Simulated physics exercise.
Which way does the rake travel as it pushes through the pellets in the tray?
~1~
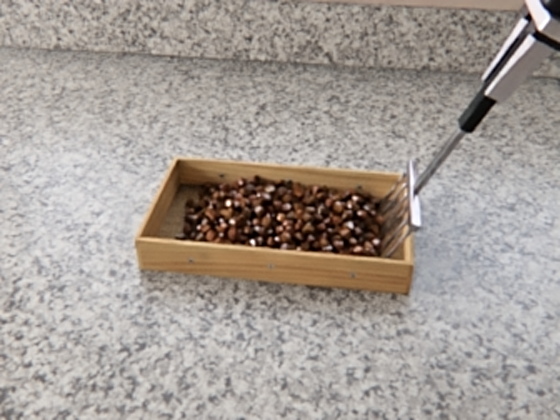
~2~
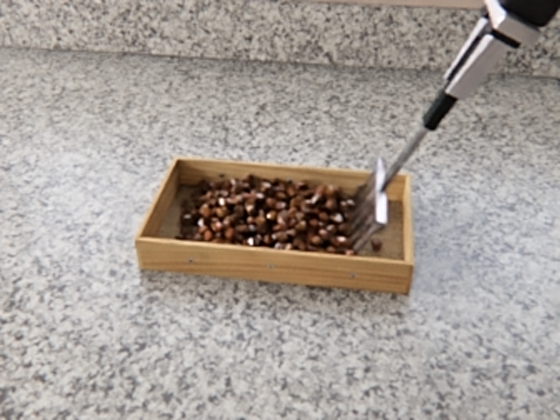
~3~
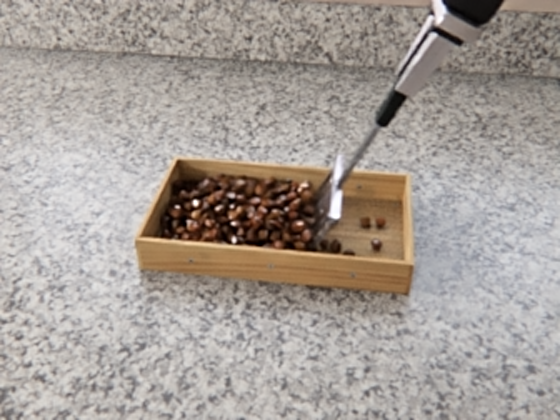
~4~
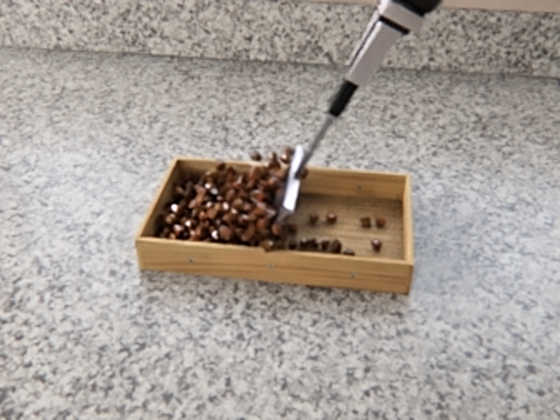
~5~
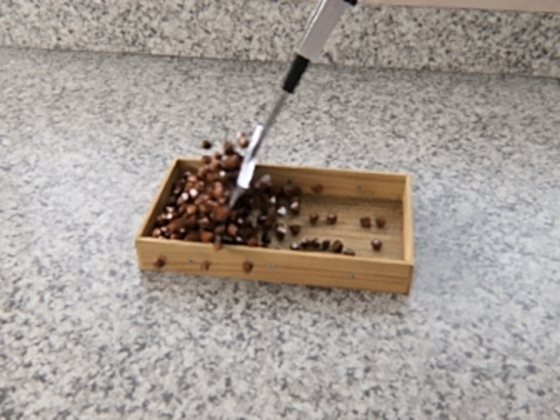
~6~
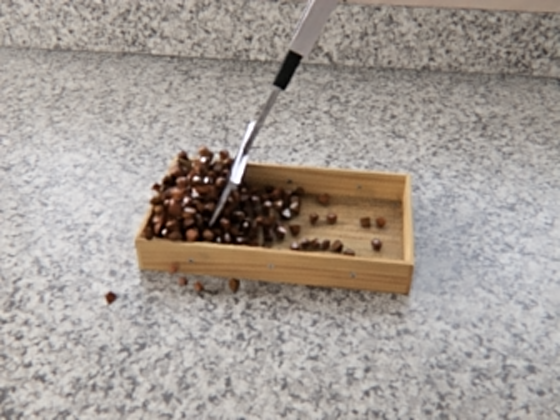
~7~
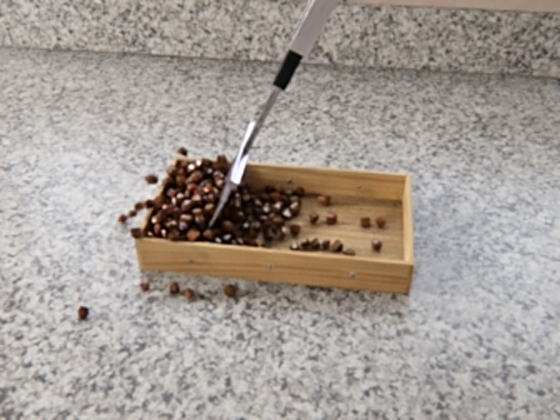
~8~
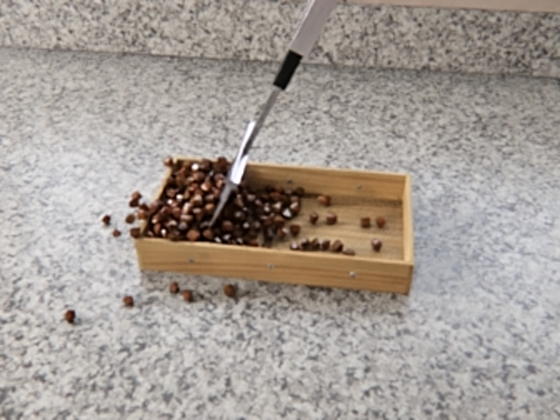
The rake moves to the left, going from the right end of the tray toward the left end.
